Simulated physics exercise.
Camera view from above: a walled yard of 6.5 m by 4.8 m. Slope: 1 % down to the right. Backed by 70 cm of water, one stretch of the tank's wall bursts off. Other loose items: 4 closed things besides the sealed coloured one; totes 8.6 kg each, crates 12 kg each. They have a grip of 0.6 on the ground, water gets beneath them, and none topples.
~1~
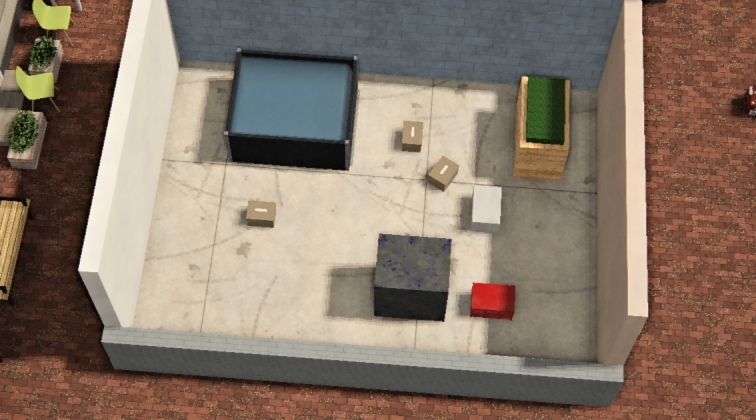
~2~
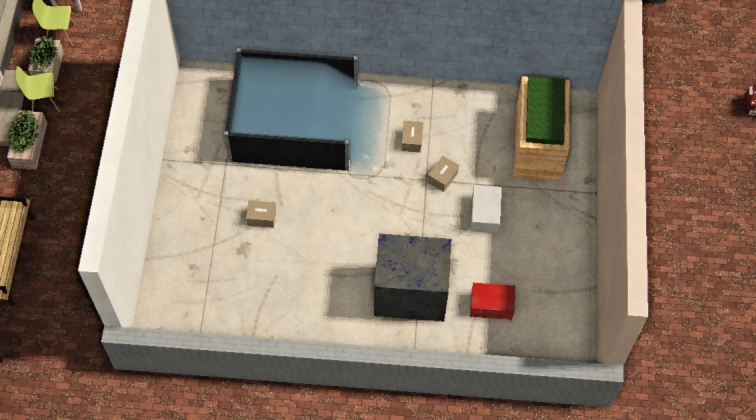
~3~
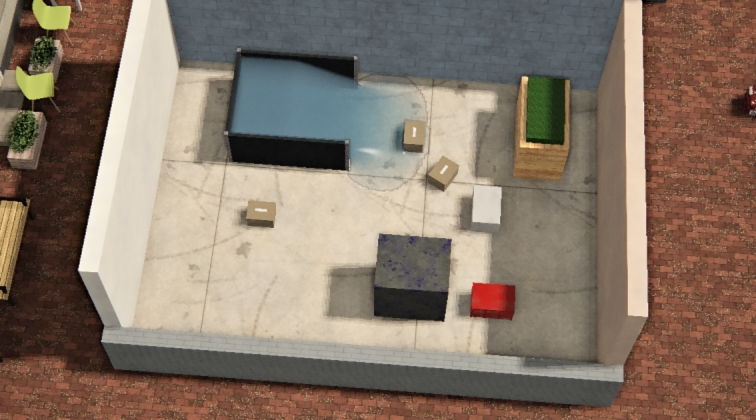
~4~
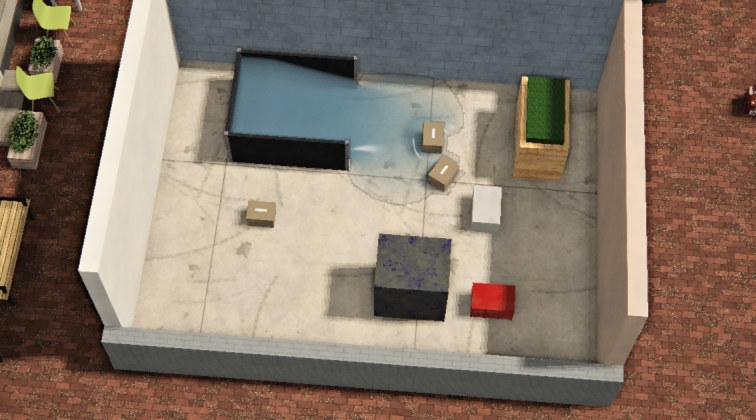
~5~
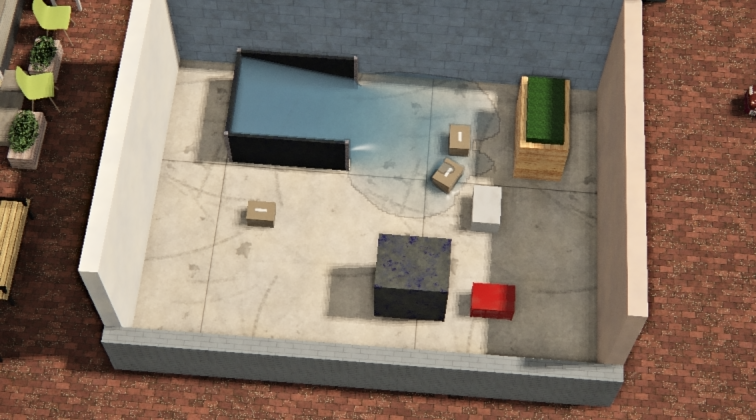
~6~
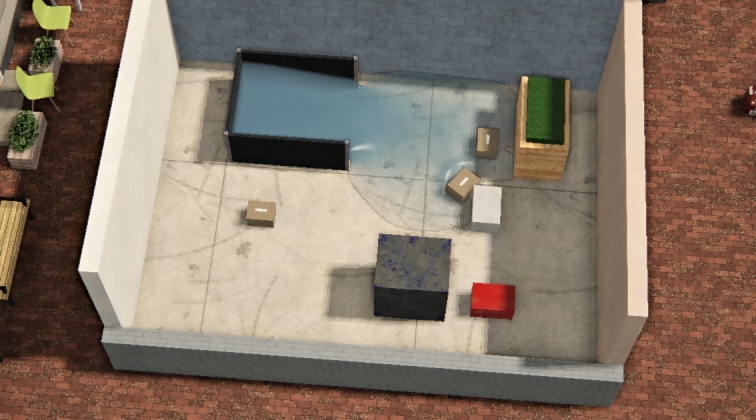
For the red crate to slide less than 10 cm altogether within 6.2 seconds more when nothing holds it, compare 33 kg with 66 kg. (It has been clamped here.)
Verdict: Only the higher weight holds it.
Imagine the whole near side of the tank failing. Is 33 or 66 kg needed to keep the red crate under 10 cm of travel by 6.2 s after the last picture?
With that failure, the small mass keeps it.
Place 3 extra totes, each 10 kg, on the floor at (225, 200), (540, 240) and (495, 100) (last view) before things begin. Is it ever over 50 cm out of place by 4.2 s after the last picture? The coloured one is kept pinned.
Going through them in that order, the answers are not too far, too far and too far.
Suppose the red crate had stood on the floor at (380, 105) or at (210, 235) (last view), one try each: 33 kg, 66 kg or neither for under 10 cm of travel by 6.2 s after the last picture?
Try 1: Both insufficient. Try 2: Lesser mass sufficient.
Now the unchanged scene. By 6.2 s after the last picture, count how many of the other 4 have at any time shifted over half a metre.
I make it 3.
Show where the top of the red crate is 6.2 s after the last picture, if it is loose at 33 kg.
About pixel (357, 329).
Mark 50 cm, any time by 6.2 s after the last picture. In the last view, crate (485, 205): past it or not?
Beyond the mark.
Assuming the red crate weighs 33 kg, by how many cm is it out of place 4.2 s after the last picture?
Close to 60 centimetres.
Then, 0.6 s after the last picture the red crate would be 0 cm from its start with 33 kg and 0 cm from its start with 66 kg; 1 cm of water round it then.
Then, 2.3 s after the last picture the red crate would be 0 cm from its start with 33 kg and 0 cm from its start with 66 kg; 6 cm of water round it then.
Then, 4.2 s after the last picture the red crate would be 66 cm from its start with 33 kg and 0 cm from its start with 66 kg; 14 cm of water round it then.
Then, 6.2 s after the last picture the red crate would be 197 cm from its start with 33 kg and 0 cm from its start with 66 kg; 11 cm of water round it then.
